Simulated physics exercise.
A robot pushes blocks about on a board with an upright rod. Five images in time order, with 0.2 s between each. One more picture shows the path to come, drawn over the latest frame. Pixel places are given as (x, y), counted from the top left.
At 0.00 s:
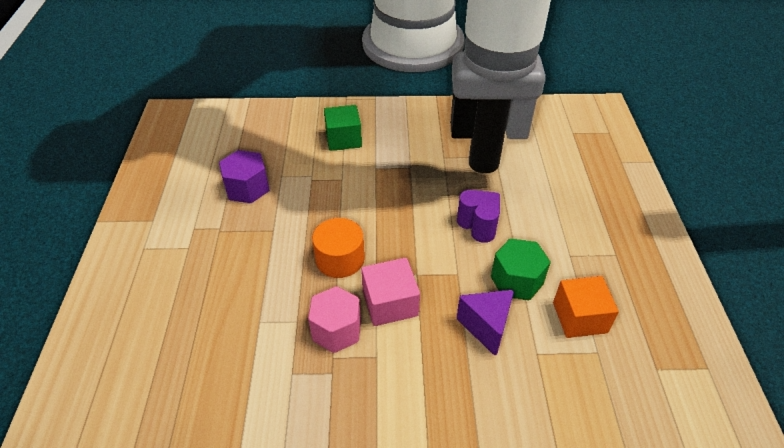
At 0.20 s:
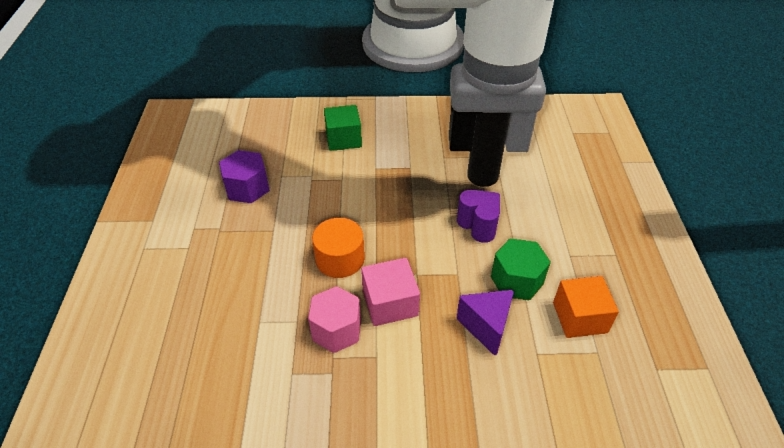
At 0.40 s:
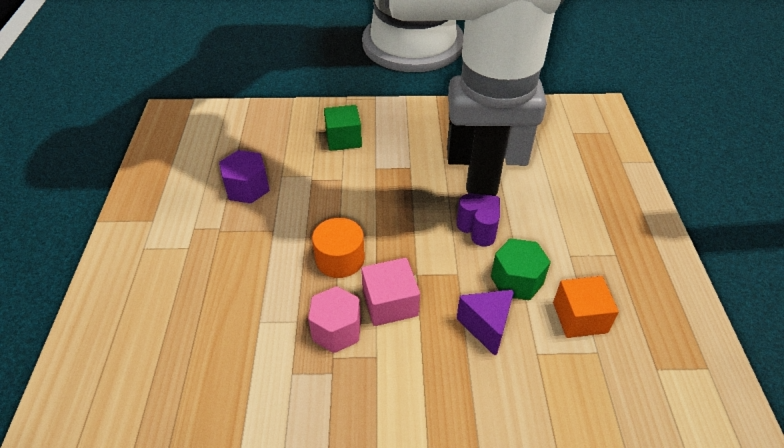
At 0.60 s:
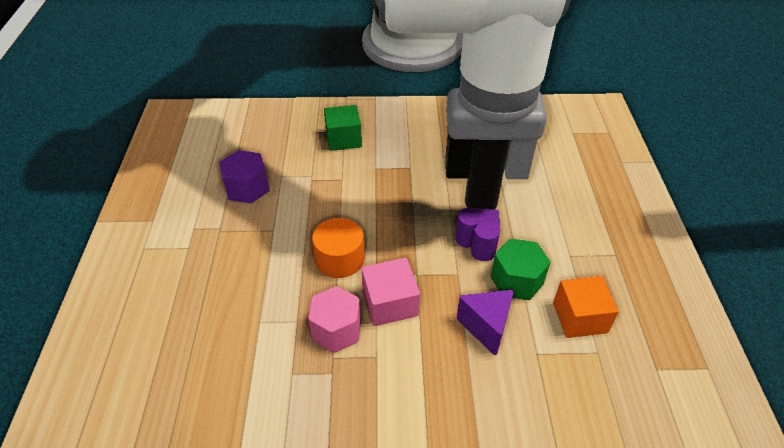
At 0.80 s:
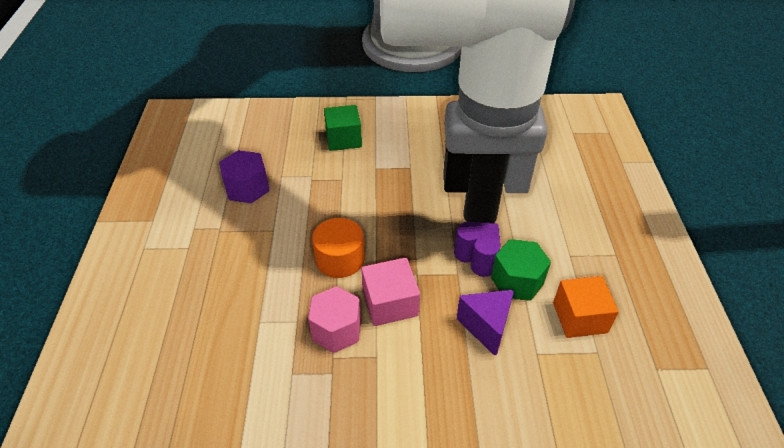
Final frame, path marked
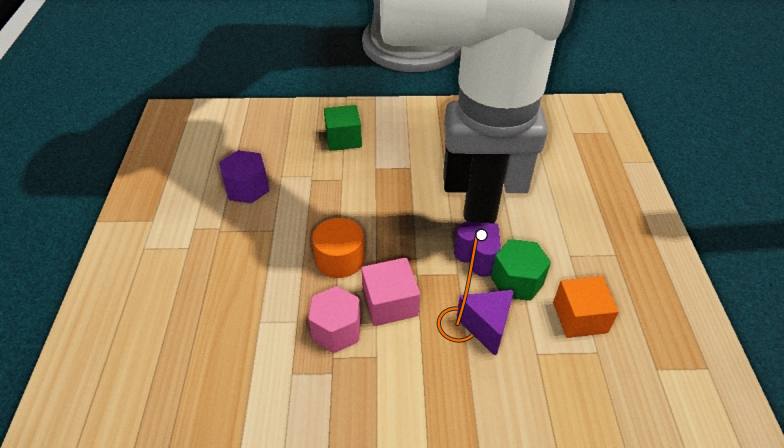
Robot arm with a black rod pushing a purple heart block a short way toward the viewer, beside a green six-sided block.
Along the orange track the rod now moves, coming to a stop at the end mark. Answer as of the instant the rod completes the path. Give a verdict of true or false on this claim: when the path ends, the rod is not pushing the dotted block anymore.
It is false.
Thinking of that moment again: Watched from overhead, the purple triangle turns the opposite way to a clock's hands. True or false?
That is true.
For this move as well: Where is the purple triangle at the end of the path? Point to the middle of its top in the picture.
It comes to (511, 369).
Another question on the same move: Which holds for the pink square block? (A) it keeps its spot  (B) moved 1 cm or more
That would be A.
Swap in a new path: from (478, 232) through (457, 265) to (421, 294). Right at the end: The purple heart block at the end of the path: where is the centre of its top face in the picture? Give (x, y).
By then it is at (469, 282).
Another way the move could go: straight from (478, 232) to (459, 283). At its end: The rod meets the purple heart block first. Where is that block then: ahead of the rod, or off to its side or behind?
Pushed along.
Path on the board, from (478, 232) through (472, 260) and (467, 291) to (457, 324); the dot is on the purple heart block.
The first path, step by step. One third of the way, rod (475, 246); purple heart block (477, 268); green six-sided block (525, 261), turned 15° anticlockwise.
Two thirds of the way, rod (469, 277); purple heart block (475, 302), turned 15° anticlockwise; purple triangle (499, 338); green six-sided block (525, 261), turned 15° anticlockwise.
At the end, rod (460, 309); pink square block in place; purple heart block (473, 337), turned 35° anticlockwise; purple triangle (511, 369), turned 25° anticlockwise; green six-sided block (525, 261), turned 15° anticlockwise.
